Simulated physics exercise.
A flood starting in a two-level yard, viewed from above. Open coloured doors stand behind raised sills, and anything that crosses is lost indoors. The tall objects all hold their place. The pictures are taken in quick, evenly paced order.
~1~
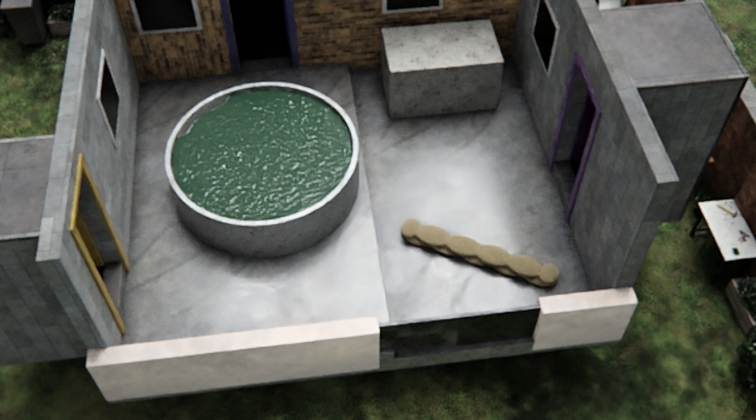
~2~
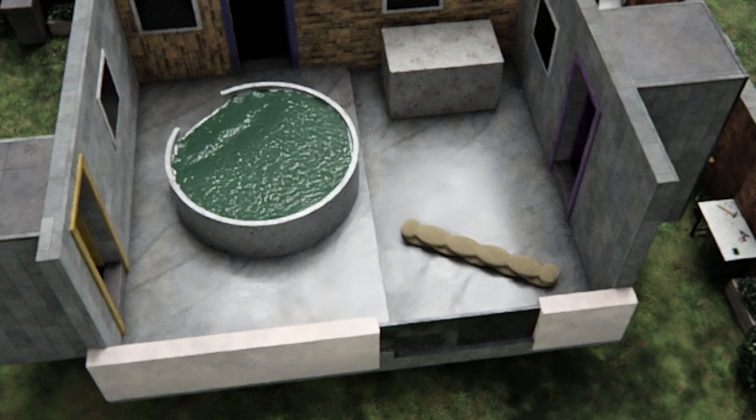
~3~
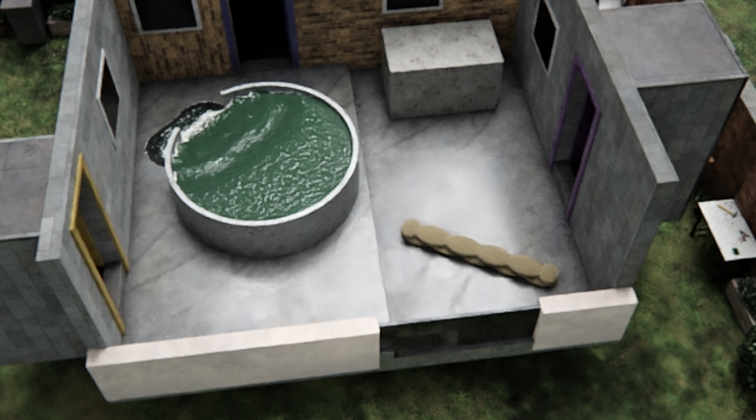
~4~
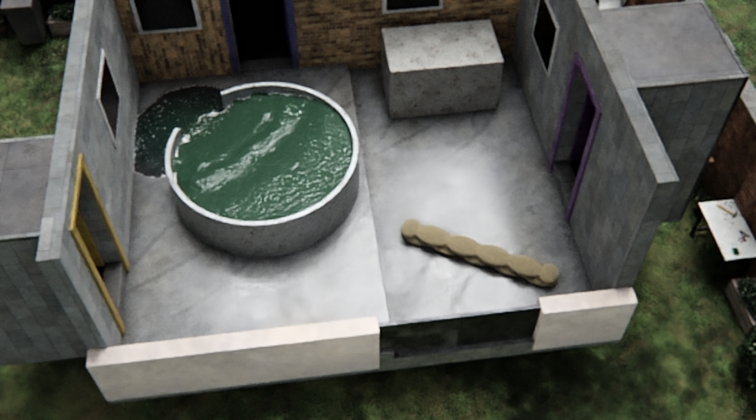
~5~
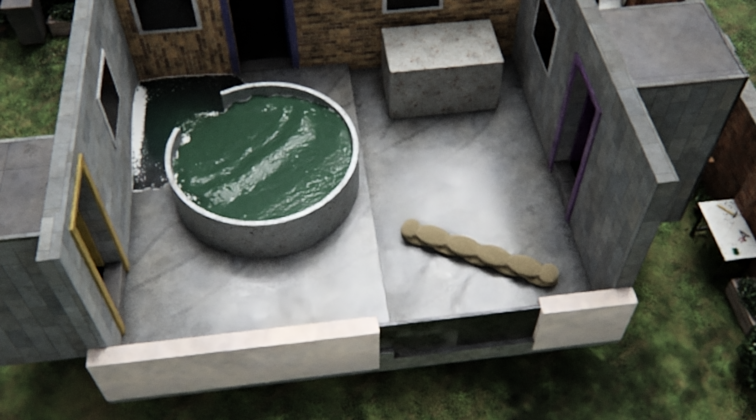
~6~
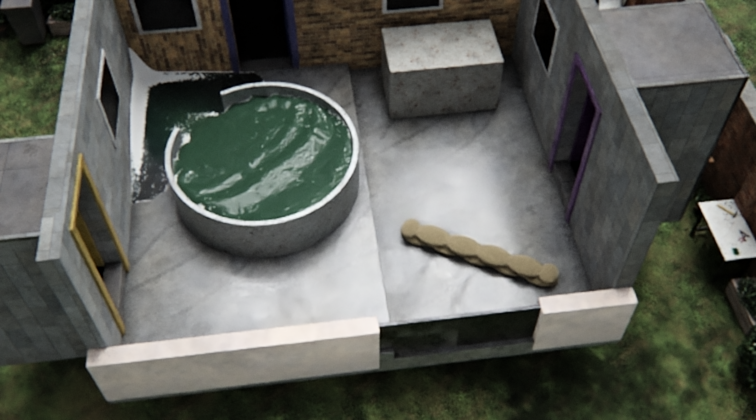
The video shows a walled grey yard from above, with a round pool of green water that opens at its far left rim, letting water pour out and spread across the floor into the back left corner.
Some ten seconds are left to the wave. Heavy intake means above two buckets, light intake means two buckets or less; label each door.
Labels: Blue door: Heavy, yellow door: Light, purple door: Light.
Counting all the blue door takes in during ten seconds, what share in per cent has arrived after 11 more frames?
The figure is near 5 per cent.
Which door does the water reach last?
I'd go with the one in purple.
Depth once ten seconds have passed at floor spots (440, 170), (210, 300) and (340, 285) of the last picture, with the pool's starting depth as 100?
In the order asked, some 18, 8 and 6 in a hundred.
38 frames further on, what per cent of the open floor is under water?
I'd estimate some 90 per cent.
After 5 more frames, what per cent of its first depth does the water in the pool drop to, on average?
Around 78 percent.
A moment on, water covers 15 % of the floor; the blue door wet at the sill, nothing in, the yellow door not reached, the purple door not reached.
Next, water covers 30 % of the floor; the blue door under two buckets in, the yellow door wet at the sill, nothing in, the purple door not reached.
Then, water covers 55 % of the floor; the blue door over two buckets in, the yellow door wet at the sill, nothing in, the purple door not reached.
Later, water covers 90 % of the floor; the blue door far over two buckets in, the yellow door wet at the sill, nothing in, the purple door wet at the sill, nothing in.
In the end, water covers 95 % of the floor; the blue door far over two buckets in, the yellow door wet at the sill, nothing in, the purple door wet at the sill, nothing in.
